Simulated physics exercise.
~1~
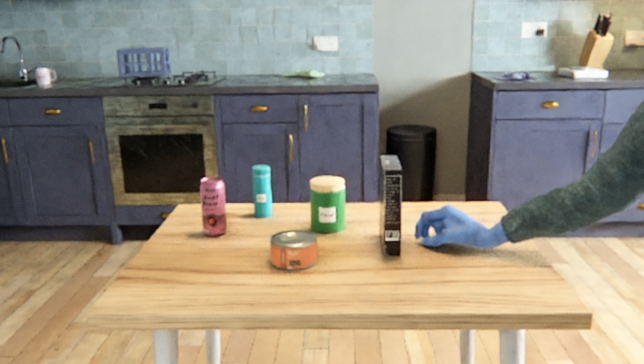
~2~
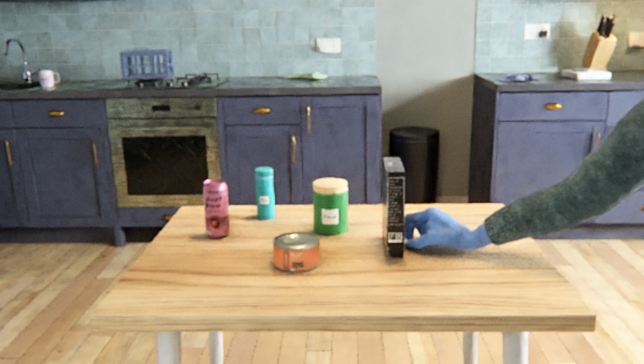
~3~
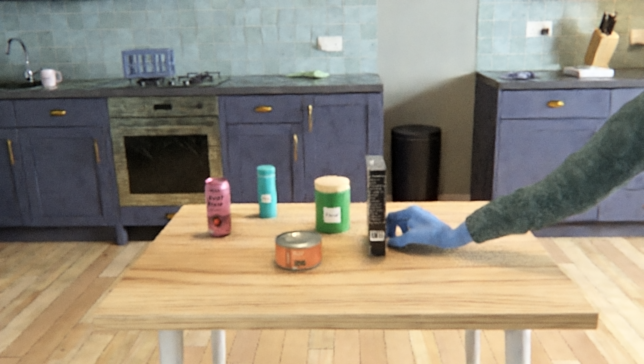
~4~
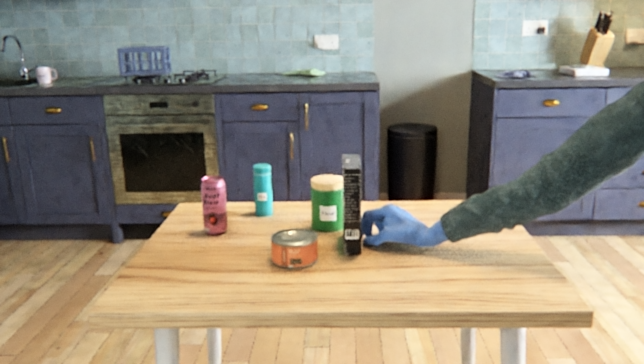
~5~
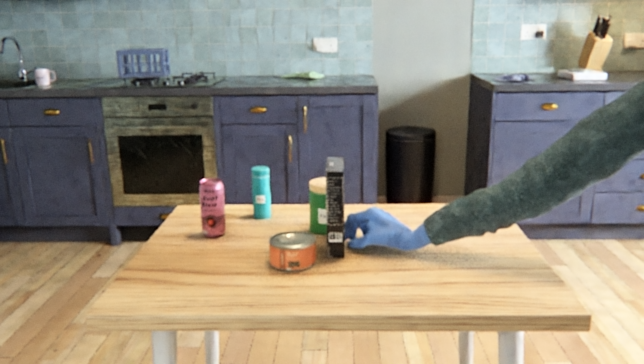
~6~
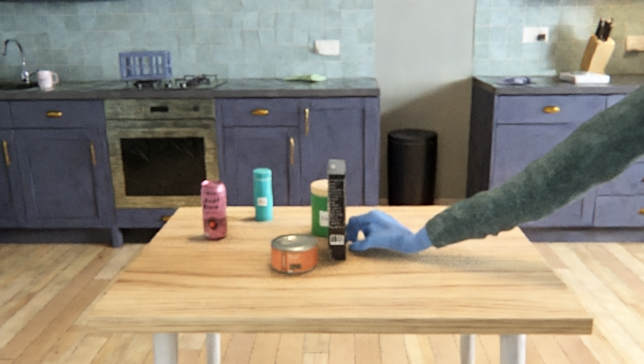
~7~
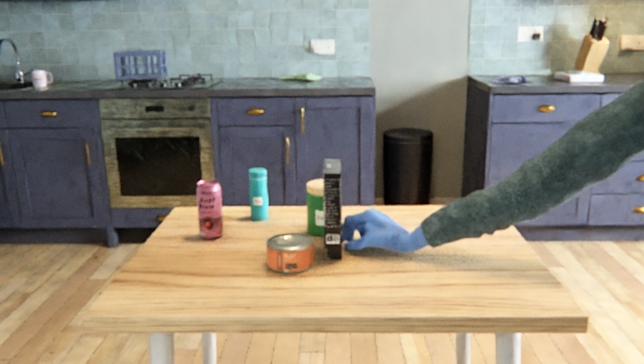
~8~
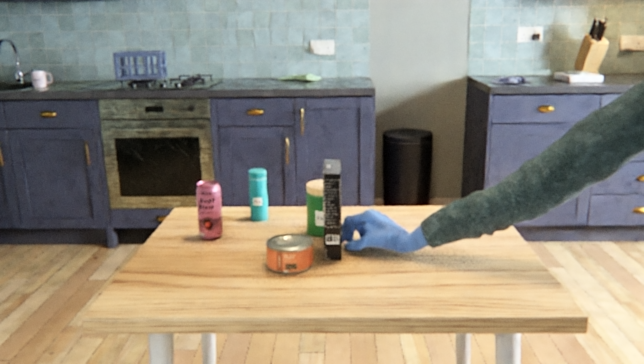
A blue-gloved hand in a dark green sleeve reaches in from the right over a pale wooden table, seen from the front in a kitchen with blue cupboards and an oven behind. On the table stand a pink can at the left, a turquoise shaker, a green jar with a light lid, a low orange tub nearer the front, and a slim black packet at the fingertips. The hand pushes the packet steadily left until it partly covers the green jar. Then the hand stops and stays beside it. The packet remains upright, and the other things keep their places.
